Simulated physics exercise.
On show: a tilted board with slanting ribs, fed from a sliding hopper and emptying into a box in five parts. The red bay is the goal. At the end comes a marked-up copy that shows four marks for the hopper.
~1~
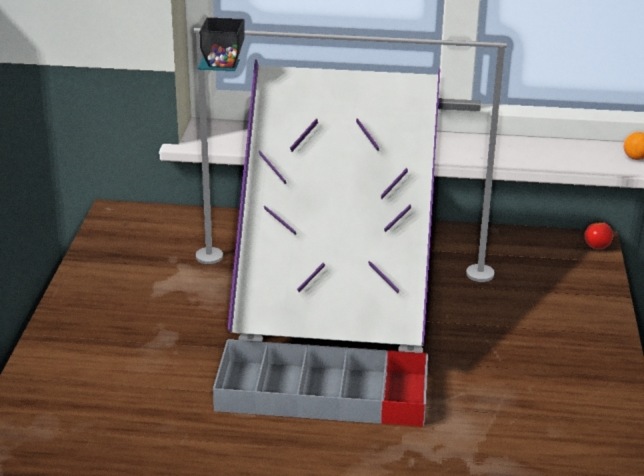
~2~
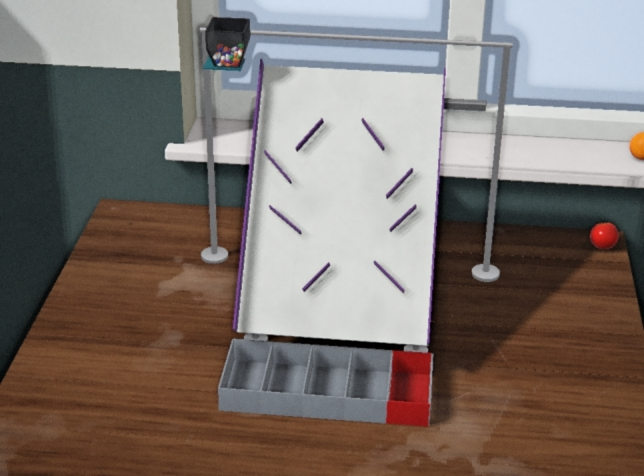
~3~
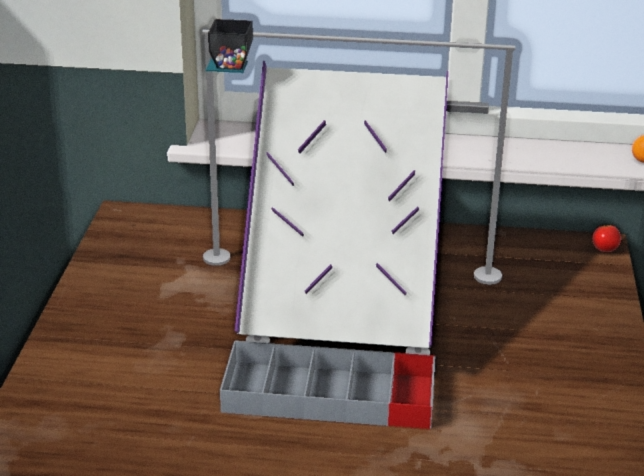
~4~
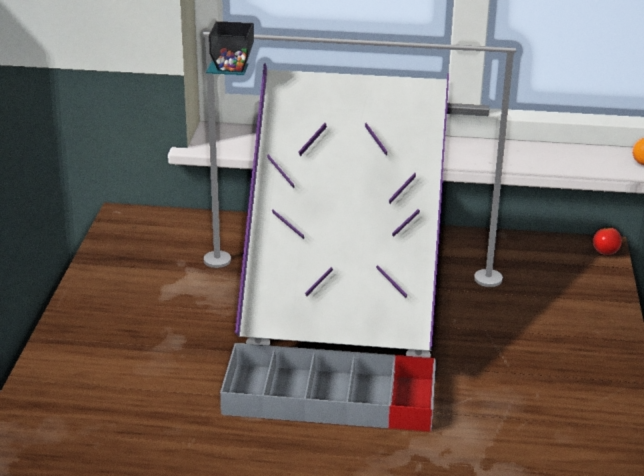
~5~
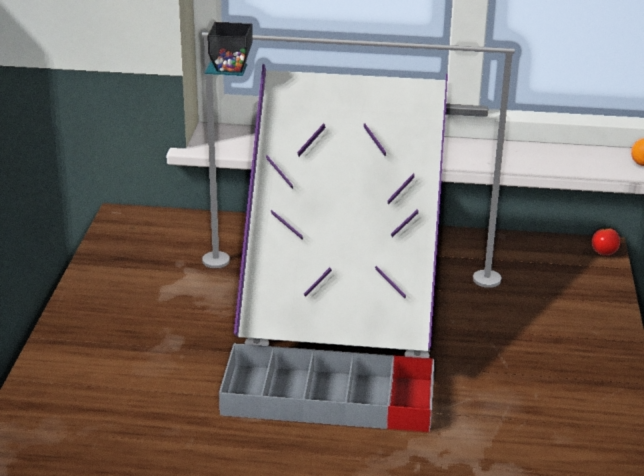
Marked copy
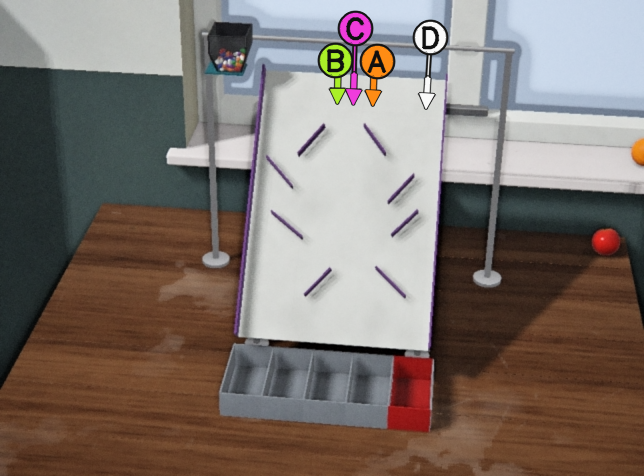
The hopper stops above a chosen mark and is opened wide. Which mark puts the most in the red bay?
D is best.
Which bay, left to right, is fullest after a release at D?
The fifth.
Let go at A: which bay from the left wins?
The third from the left.
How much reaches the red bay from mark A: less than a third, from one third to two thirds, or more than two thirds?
It is less than a third.
On the marked copy, mark A meets the board at (372, 100); mark B meets the board at (337, 98); mark C meets the board at (353, 99); mark D meets the board at (426, 103).
Choosing A, a stray few in the red bay, nearly all in other bays, a small part outside the box.
Choosing B, none in the red bay, most in other bays, a small part outside the box.
Choosing C, none in the red bay, nearly all in other bays.
Choosing D, about half in the red bay, about half in other bays.
